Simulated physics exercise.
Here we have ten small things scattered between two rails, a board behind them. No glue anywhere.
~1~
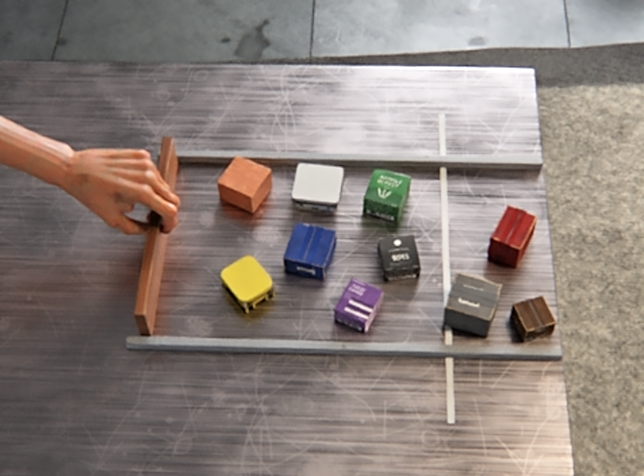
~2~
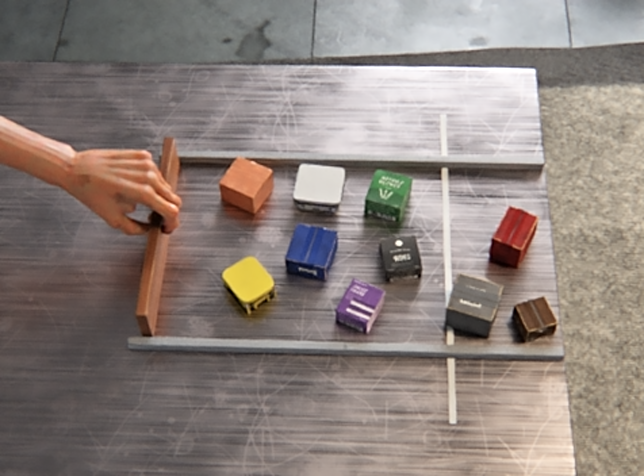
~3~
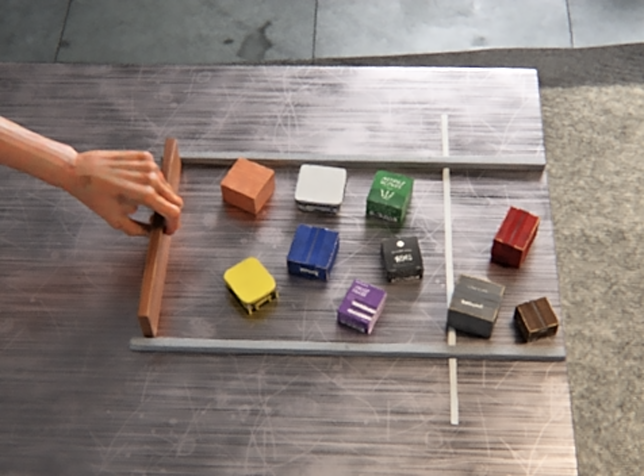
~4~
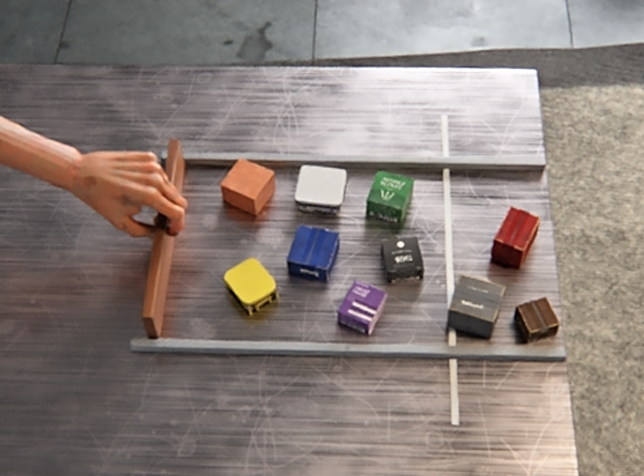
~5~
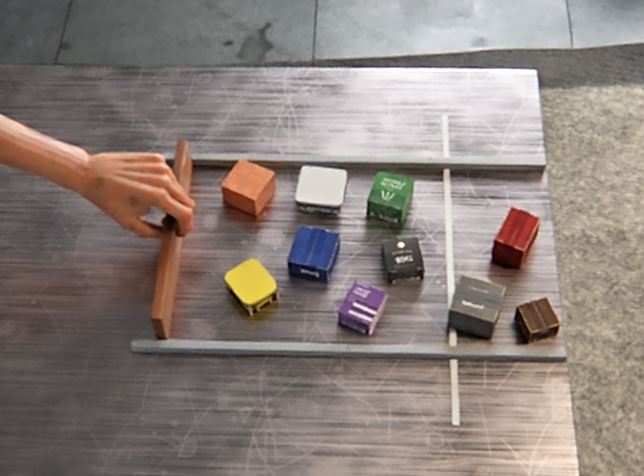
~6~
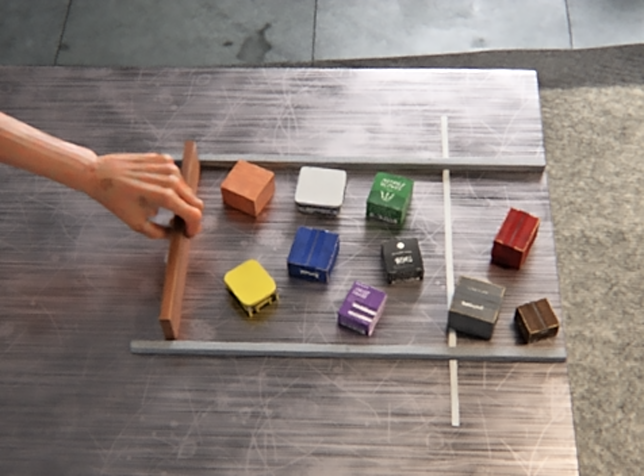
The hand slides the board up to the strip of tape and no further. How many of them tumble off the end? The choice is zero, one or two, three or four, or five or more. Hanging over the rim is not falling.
As it turns out, the number that fall off is one or two.
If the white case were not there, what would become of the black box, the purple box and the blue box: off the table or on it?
The black box stays on; the purple box survives; the blue box stays on.
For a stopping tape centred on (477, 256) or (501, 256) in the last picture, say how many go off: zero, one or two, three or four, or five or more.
Taking them in turn, three or four; five or more.
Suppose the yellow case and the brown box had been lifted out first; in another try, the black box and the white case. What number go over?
First 1, then 1.
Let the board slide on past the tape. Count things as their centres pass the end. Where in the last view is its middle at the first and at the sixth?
At (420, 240) for the first, at (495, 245) for the sixth.
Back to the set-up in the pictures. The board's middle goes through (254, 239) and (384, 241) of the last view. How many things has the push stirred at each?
First 3, then 8.
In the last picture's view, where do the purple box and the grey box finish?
Near (508, 309) and (551, 304).
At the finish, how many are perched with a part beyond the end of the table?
2 of them.
Soon after, none off yet; brown box at rest near (537, 321); red box at rest near (515, 238); grey box at rest near (476, 307).
After that, none off yet; brown box displaced a little near (552, 323); red box at rest near (517, 238); grey box displaced about its own width near (512, 303).
In the end, the number that fall off is one or two; gone, green box and brown box.
